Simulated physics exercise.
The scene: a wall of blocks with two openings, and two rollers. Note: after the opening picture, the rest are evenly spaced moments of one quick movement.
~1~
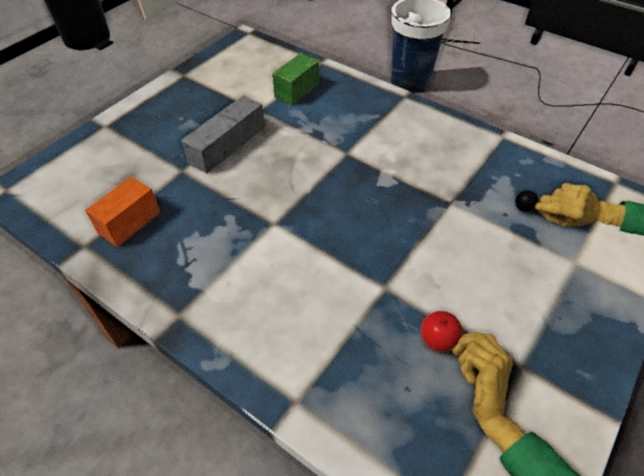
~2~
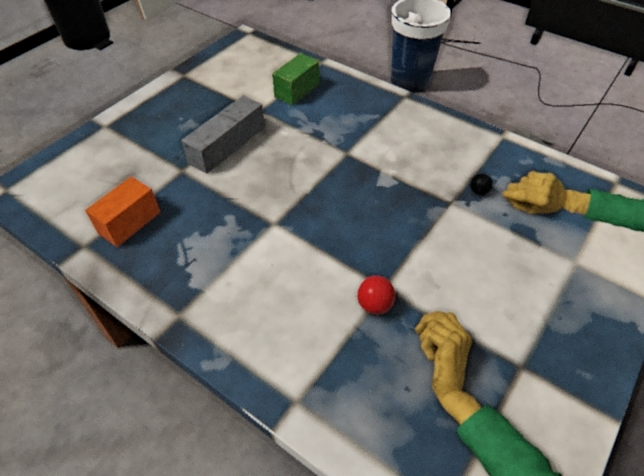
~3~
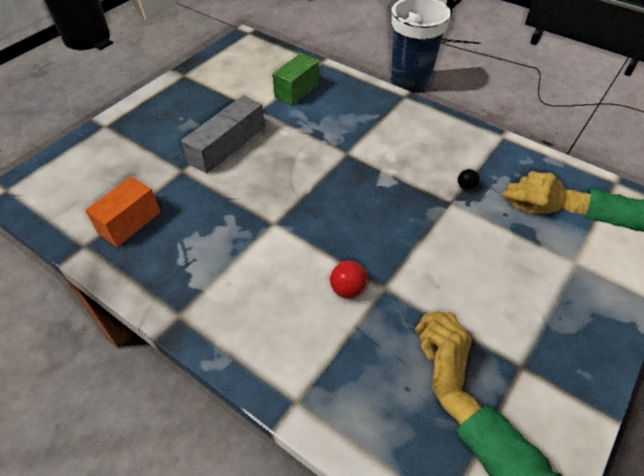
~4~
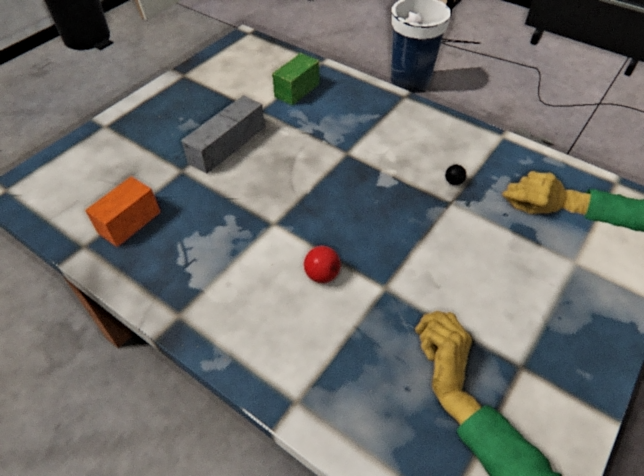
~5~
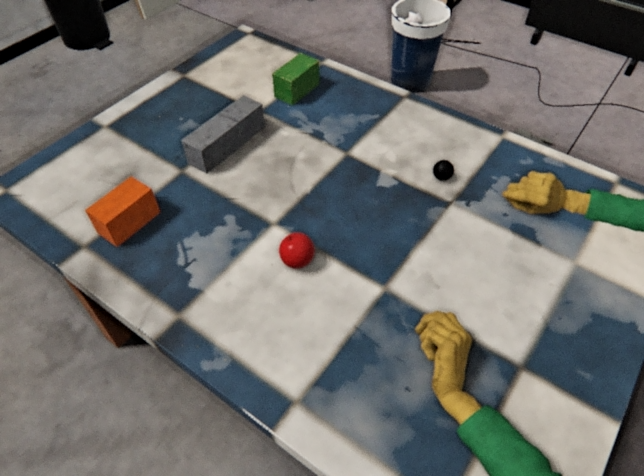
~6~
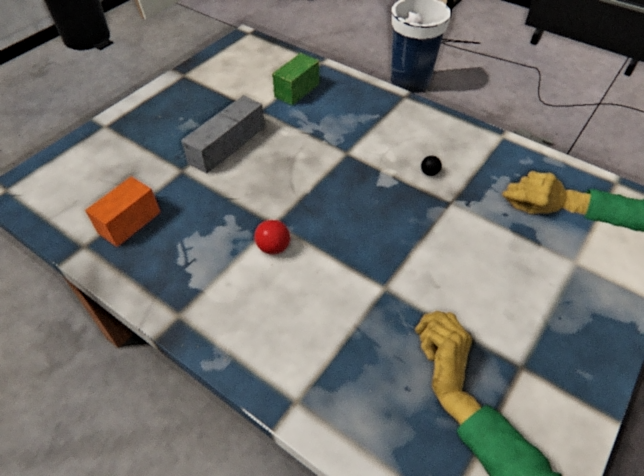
A red ball and a smaller black ball, released by two hands, roll left across a checkered table.
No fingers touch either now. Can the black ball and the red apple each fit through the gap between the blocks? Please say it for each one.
Black ball: Yes; red apple: Yes.
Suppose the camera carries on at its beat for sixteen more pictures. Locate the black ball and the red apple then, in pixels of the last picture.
The first one at (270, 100), the second at (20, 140).
Then, 0.64 s later than the last frame, black ball heading on near (266, 104); red apple heading on near (24, 136).
When it is over, the black ball gets between the blocks; the red apple gets between the blocks.
